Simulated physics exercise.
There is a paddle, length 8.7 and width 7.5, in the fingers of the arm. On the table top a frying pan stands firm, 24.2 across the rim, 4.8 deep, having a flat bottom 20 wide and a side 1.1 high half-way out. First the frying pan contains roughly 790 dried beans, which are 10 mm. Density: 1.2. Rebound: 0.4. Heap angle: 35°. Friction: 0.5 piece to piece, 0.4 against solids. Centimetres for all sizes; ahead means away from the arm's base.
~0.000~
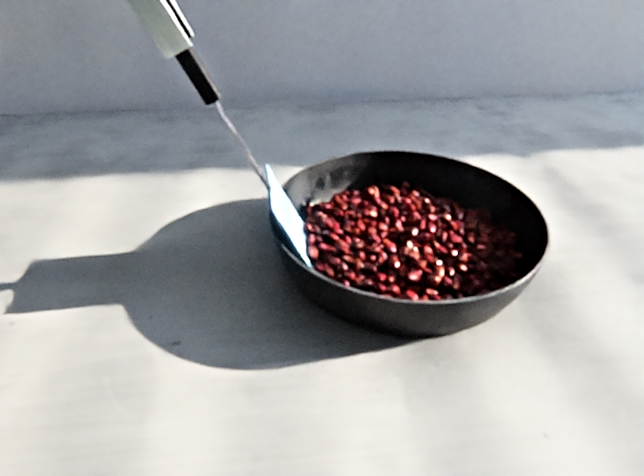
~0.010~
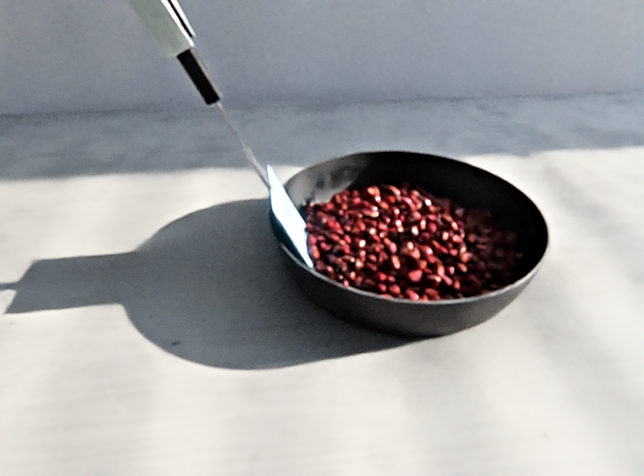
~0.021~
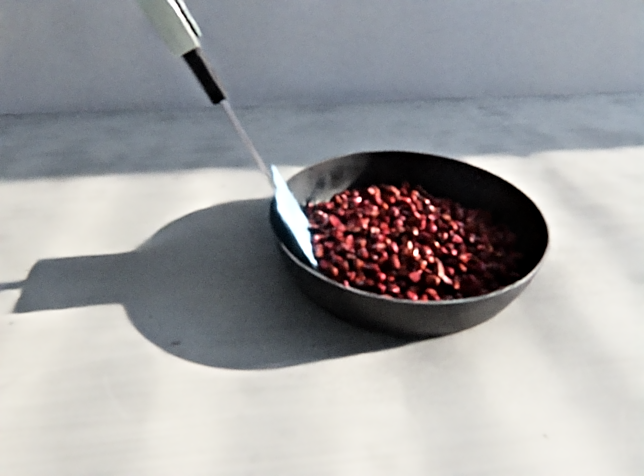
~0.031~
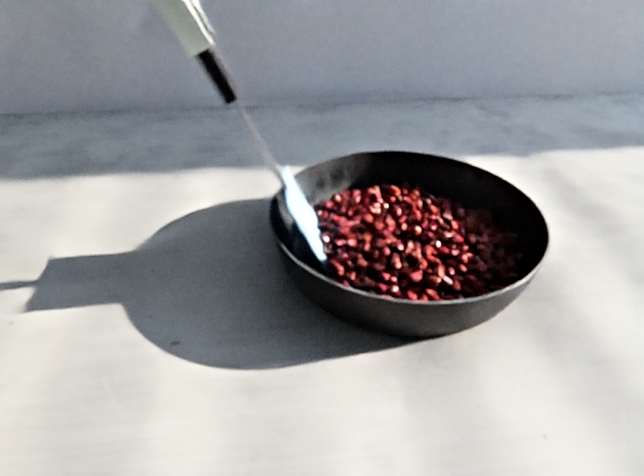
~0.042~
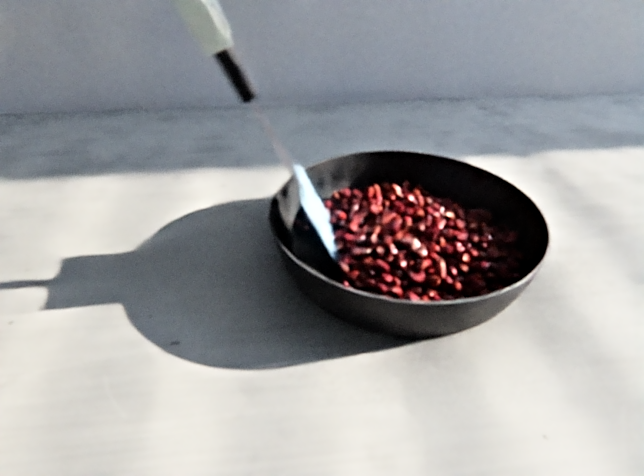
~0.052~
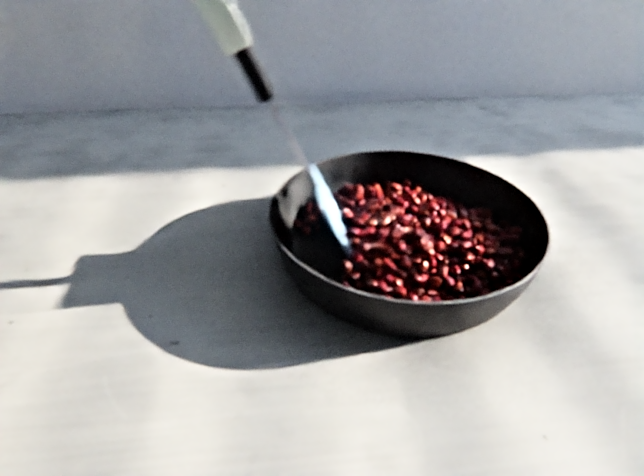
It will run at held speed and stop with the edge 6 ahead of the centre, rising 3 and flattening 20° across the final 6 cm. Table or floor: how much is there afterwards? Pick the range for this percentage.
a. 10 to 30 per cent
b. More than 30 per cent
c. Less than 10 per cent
Answer: A.
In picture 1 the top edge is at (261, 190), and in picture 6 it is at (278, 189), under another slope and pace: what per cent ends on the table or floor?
My guess would be close to 0 per cent.
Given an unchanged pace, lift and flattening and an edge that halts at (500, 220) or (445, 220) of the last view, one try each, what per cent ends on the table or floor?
I'd say roughly 25 per cent, then roughly 10 per cent.
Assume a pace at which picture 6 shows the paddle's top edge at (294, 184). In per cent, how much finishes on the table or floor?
Estimate: Close to 0 %.
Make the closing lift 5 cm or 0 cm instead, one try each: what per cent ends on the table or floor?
Roughly 15 % and then 5 %.
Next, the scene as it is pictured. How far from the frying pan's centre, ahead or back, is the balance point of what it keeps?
3.5 cm ahead.
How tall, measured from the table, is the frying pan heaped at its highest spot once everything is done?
About 5.5 cm.
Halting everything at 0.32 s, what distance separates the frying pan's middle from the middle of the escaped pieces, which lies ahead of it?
20 cm.
After 0.08 s, sloping 64°, highest piece 7 above the table; 790 in the frying pan.
After 0.10 s, sloping 58°, highest piece 8 above the table; 790 in the frying pan.
After 0.32 s, sloping 44°, highest piece 6 above the table; 672 in the frying pan, 114 on the table or floor, 4 on the blade or in flight.
After 1.37 s, sloping 44°, highest piece 5 above the table; 671 in the frying pan, 119 on the table or floor.
At rest, 671 in the frying pan, 119 on the table or floor. That is 15 % on the table or floor.
